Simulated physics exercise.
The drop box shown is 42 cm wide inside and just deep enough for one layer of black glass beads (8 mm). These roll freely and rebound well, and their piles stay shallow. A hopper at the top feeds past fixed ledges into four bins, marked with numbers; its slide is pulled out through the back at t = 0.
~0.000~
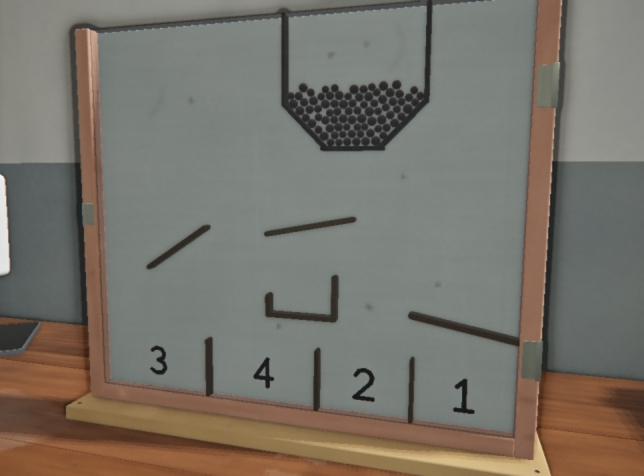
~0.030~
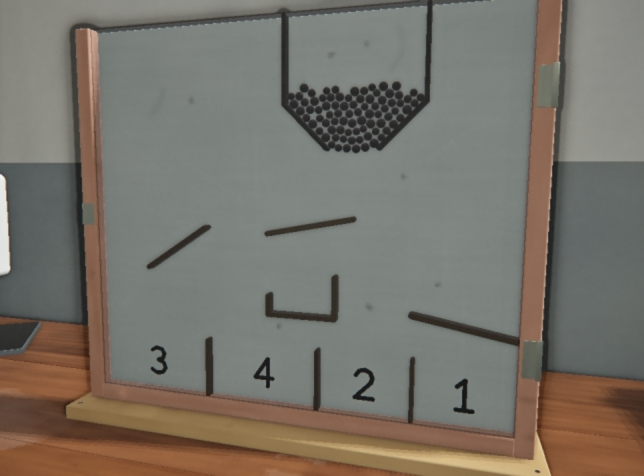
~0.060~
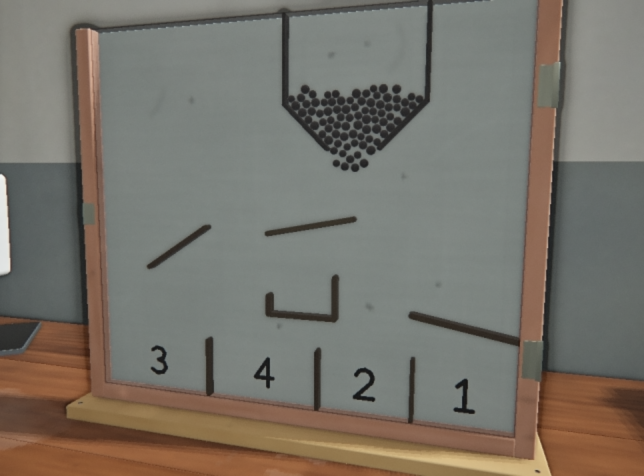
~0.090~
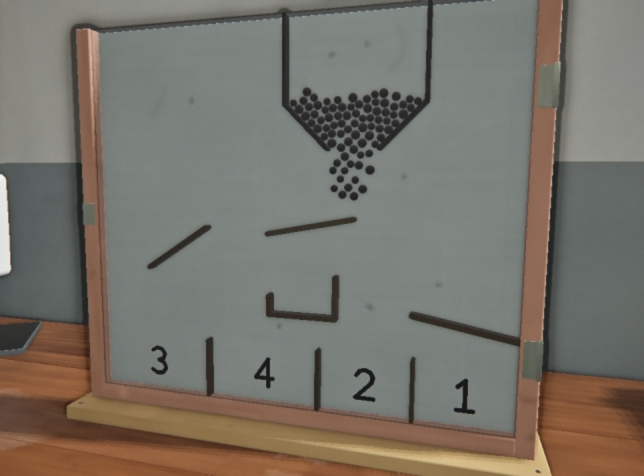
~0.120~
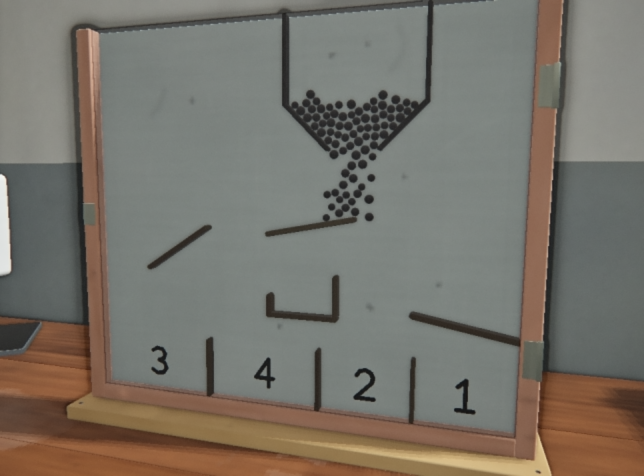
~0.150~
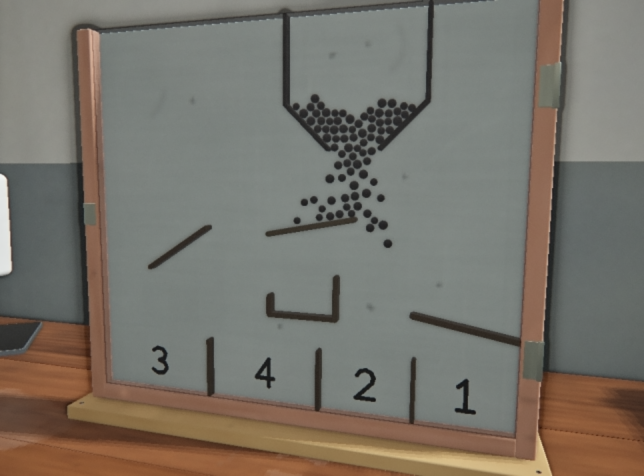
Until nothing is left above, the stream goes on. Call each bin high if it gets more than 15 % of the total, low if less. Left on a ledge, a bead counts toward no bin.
No. 1 low, 2 high, 3 high, 4 high.
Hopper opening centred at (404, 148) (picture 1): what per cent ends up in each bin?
Bin 1 ends with 0 %, bin 2 with 75 %, bin 3 with 0 % and bin 4 with 0 %.
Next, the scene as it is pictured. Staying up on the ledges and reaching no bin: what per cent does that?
Estimate: Around 15 per cent.
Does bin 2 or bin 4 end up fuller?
More goes to bin 2.
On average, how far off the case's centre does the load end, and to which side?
It sits around 2 cm right of centre.
After 0.24 s, 75 % have left the hopper; down in the bins, nothing yet.
After 0.34 s, 100 % have left the hopper; down in the bins, no. 2, 10 %.
After 0.55 s, 100 % have left the hopper; down in the bins, no. 2, 30 %, no. 3, 15 %, no. 4, 5 %.
In the end, by 2.1 s, no. 1, 0 %, no. 2, 35 %, no. 3, 25 %, no. 4, 20 %, left higher up 15 %.
